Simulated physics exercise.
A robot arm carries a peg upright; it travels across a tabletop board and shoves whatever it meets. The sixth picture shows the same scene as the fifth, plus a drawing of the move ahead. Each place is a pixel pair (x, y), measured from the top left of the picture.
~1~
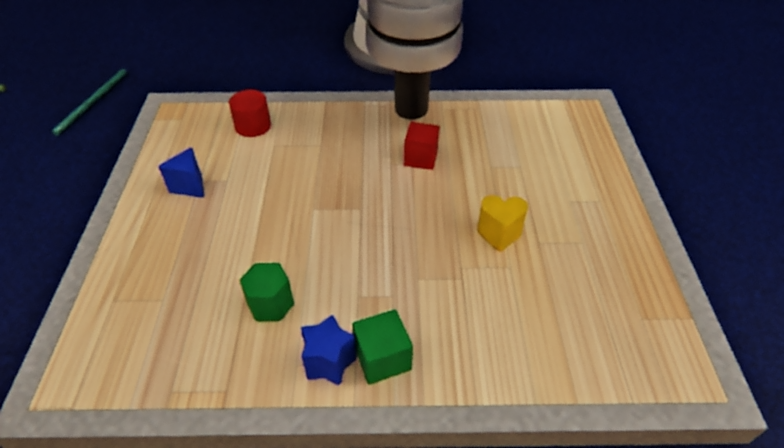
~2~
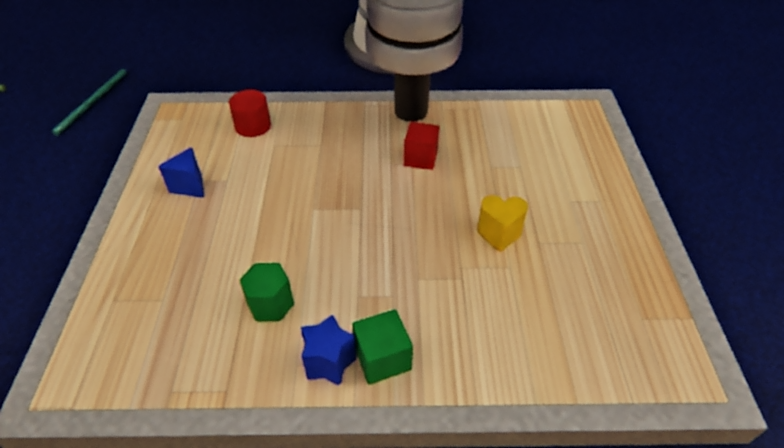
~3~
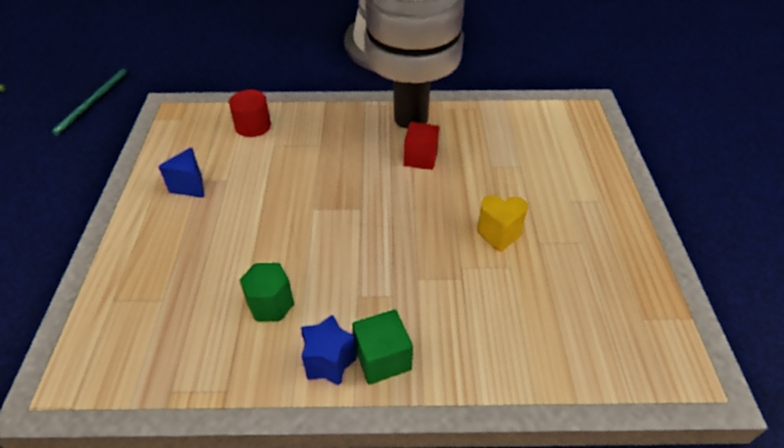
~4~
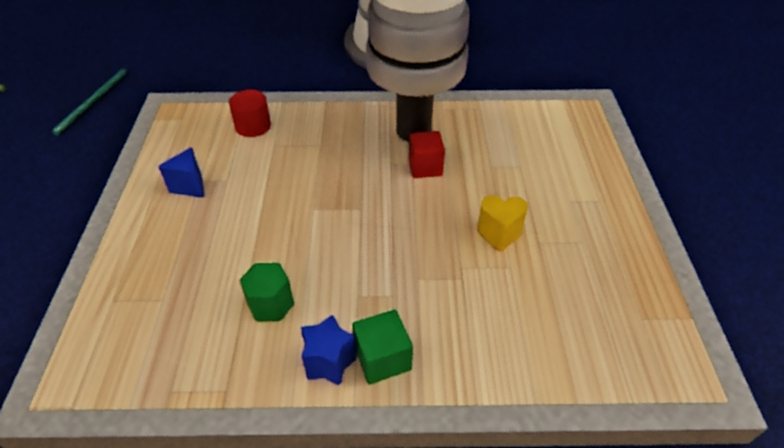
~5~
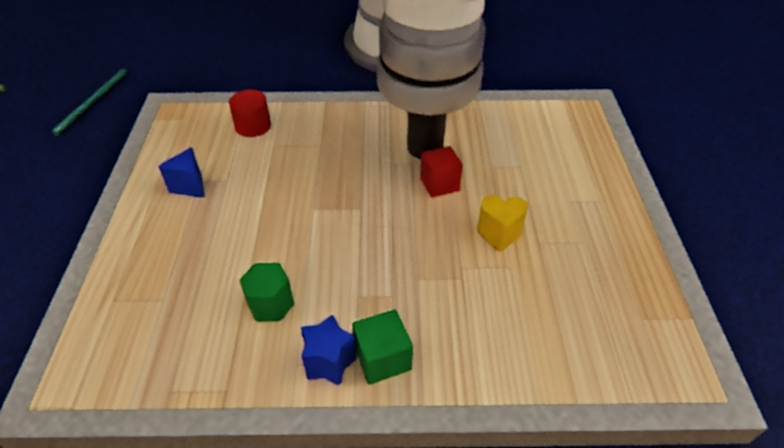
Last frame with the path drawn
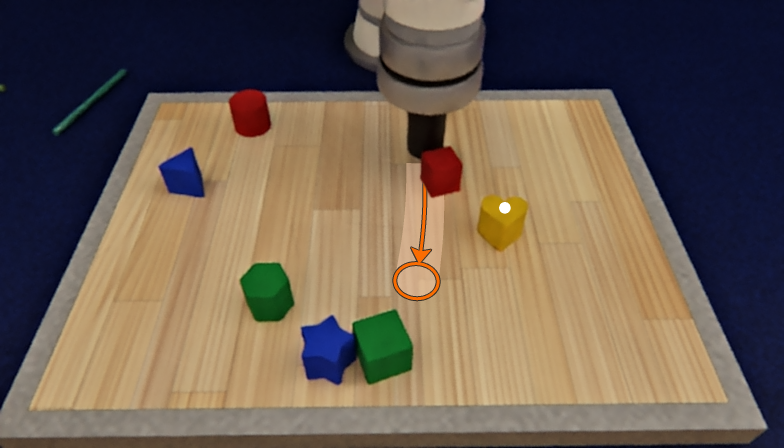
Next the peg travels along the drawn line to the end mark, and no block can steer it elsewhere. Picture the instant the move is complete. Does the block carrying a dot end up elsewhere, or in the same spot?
At the end of the path, the block carrying a dot remains in its old spot.
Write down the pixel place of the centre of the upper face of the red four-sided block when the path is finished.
The point I'd pick in the picture is (464, 192).
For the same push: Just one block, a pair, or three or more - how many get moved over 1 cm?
The count is one.
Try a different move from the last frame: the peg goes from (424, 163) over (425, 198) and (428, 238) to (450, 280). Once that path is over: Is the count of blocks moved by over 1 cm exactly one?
Yes - that is the case.
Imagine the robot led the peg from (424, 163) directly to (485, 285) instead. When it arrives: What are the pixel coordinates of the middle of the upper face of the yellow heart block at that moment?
Most likely (544, 234).
The line goes from (424, 163) over (425, 198) and (423, 237) to (416, 281); the dot is on the yellow heart block.
What follows on the original path. One third of the way, peg at (426, 183); red four-sided block at (459, 187), turned 50° anticlockwise.
Two thirds of the way, peg at (423, 222); red four-sided block at (464, 192), turned 65° anticlockwise.
At the end, peg at (417, 266); red four-sided block at (464, 192), turned 65° anticlockwise; yellow heart block unmoved.
